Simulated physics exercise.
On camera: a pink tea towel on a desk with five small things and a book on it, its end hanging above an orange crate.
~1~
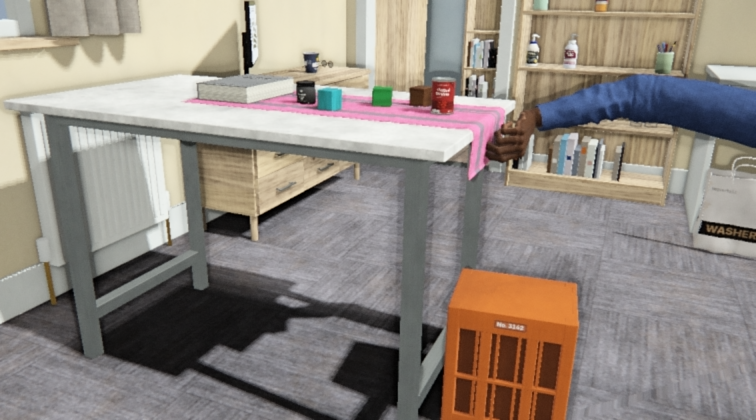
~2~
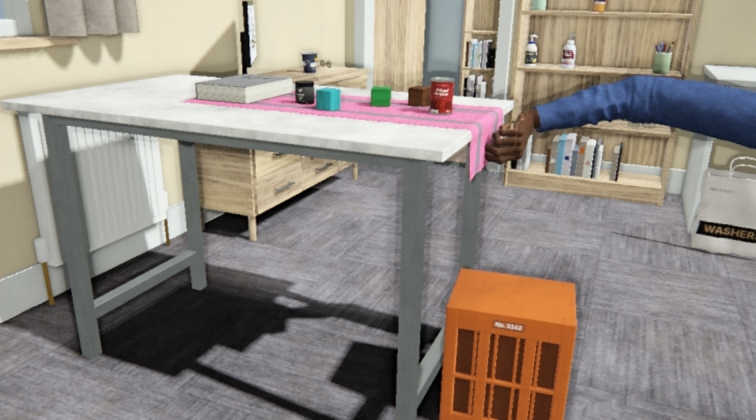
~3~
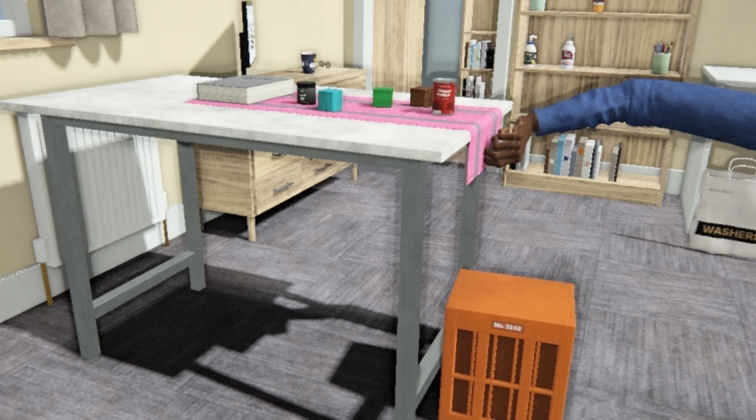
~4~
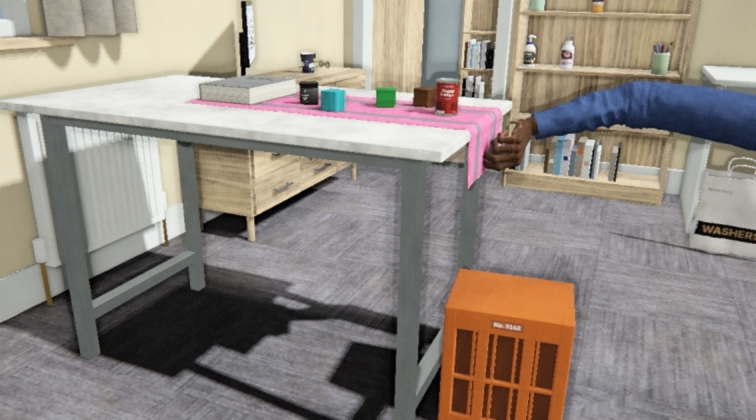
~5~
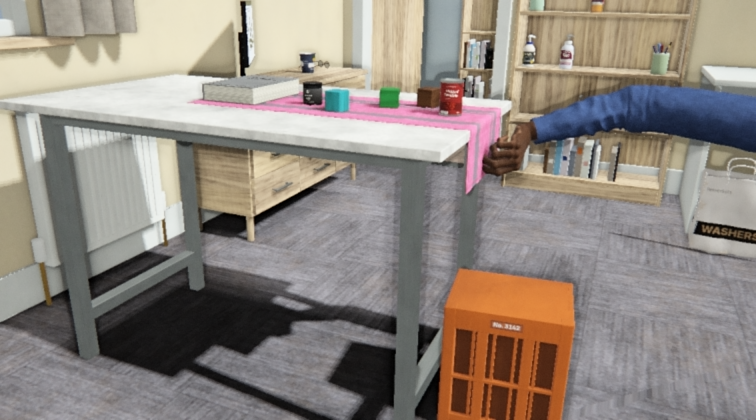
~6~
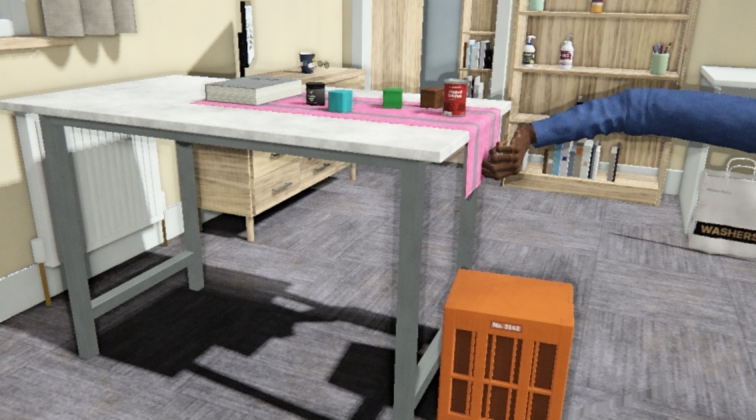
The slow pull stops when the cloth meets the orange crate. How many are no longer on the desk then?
The answer is three.
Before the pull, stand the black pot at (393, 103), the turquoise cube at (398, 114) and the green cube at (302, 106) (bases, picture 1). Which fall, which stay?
The black pot tumbles off; the turquoise cube tumbles off; the green cube keeps its place on top.
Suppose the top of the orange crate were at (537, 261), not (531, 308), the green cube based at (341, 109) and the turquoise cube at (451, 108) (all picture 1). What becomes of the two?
The green cube remains up; the turquoise cube is carried off.
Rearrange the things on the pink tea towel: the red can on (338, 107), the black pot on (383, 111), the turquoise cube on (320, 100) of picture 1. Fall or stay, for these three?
The red can holds on; the black pot tumbles off; the turquoise cube does not fall.
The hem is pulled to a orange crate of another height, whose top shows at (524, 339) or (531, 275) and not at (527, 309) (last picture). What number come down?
Over the edge go 4 and 2.
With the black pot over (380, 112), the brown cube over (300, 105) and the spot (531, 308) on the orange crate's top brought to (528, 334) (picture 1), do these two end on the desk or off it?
The black pot tumbles off; the brown cube holds on.
Soon after, hem near (480, 216); all still up.
Then, hem near (479, 266); red can and brown cube gone.
Further on, hem on the crate; red can, brown cube and green cube gone.
At rest, hem on the crate; red can, brown cube and green cube gone. Over the edge go three.
